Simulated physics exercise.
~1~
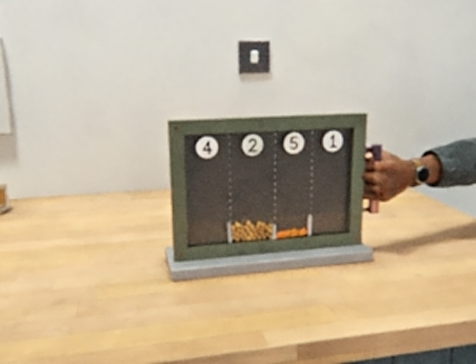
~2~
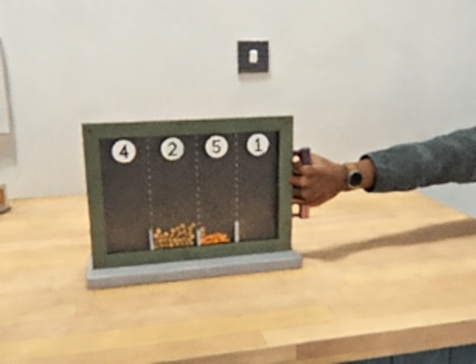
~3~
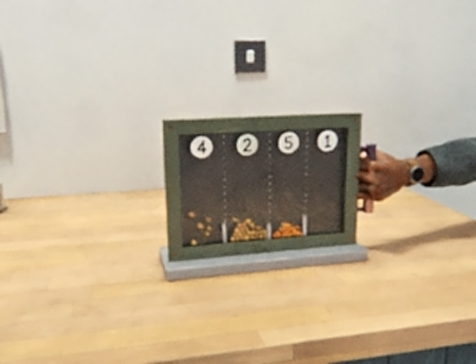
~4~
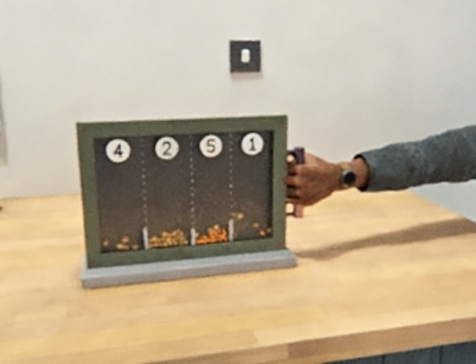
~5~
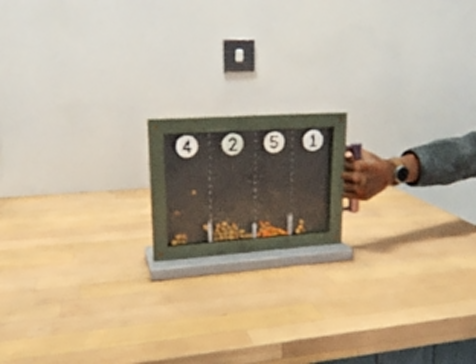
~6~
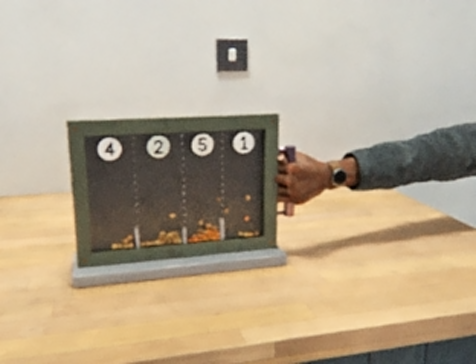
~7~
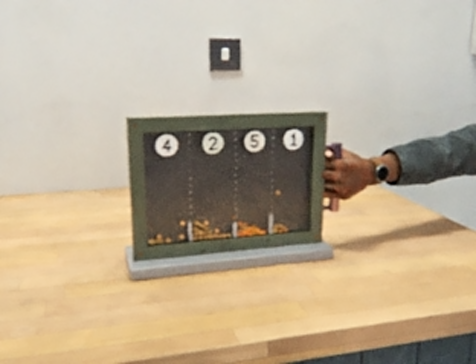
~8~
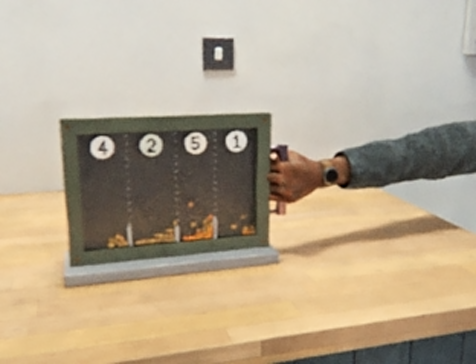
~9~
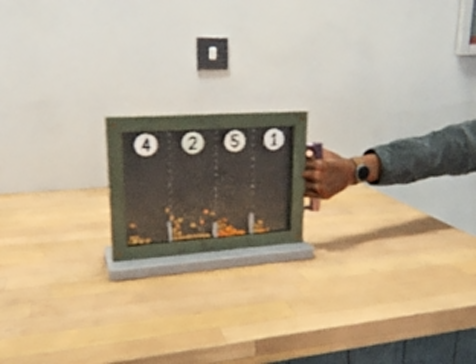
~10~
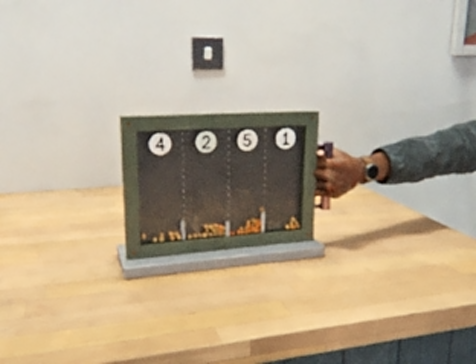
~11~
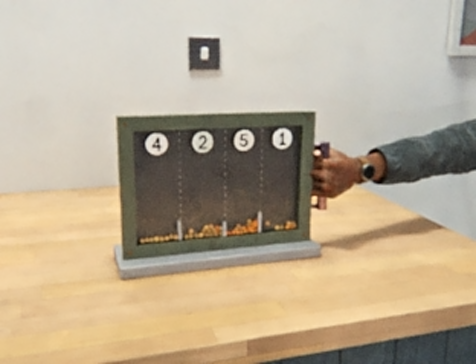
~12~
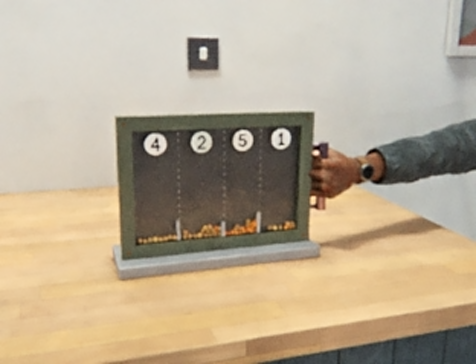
A hand slid a dark green framed case of small orange and tan beads left and right across a wooden table several times, scattering them from the middle two numbered strips into all four, until it stopped with the beads lying still along the bottom.
